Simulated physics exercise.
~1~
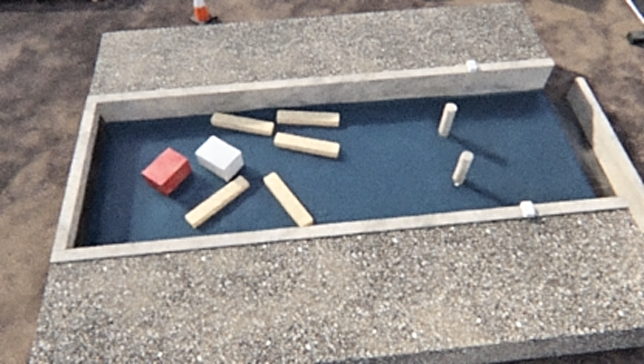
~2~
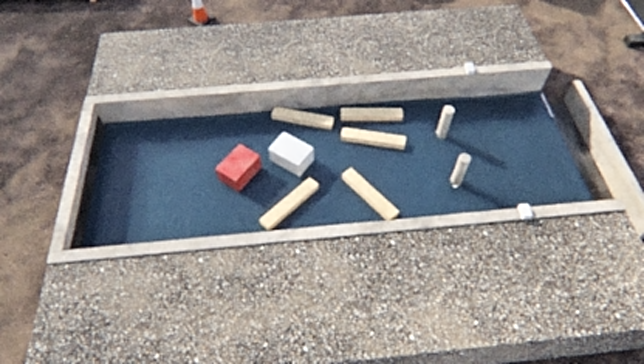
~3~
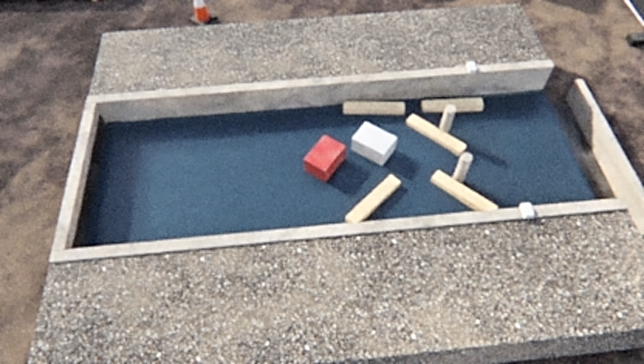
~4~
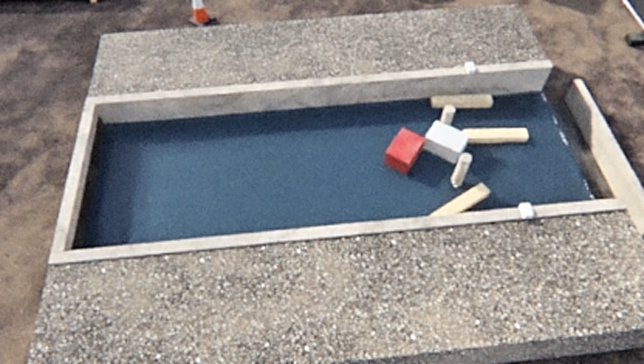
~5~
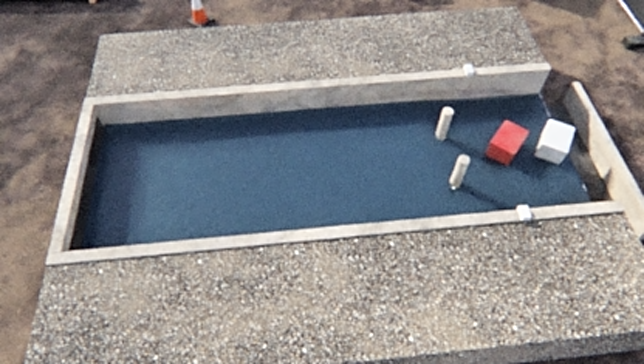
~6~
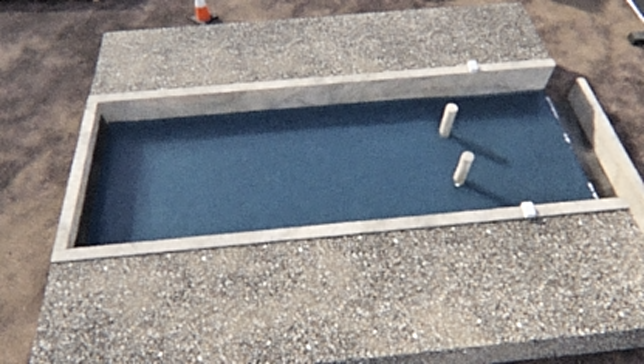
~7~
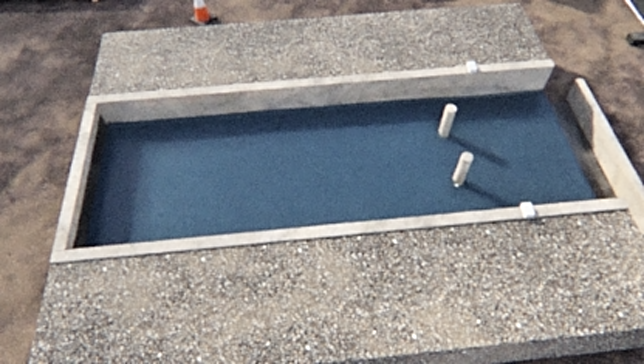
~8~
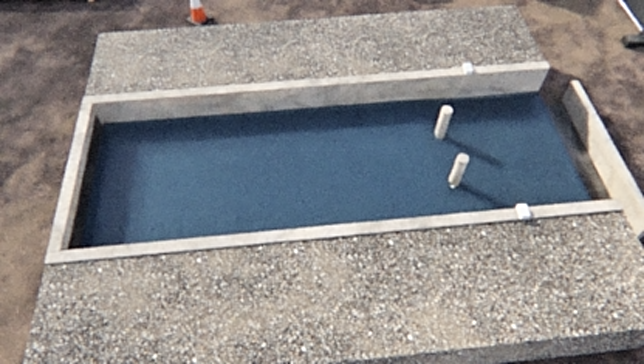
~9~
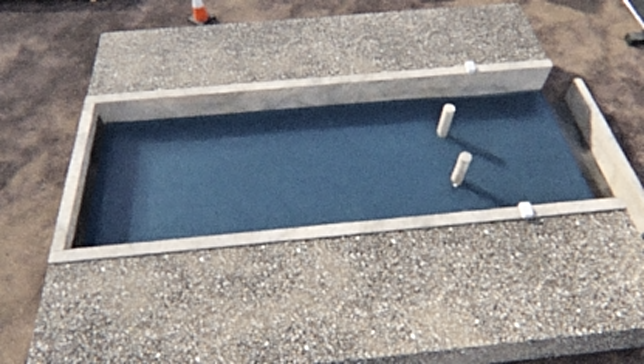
A blue-lined ditch carries wooden beams and two crates rightward past posts until they disappear.
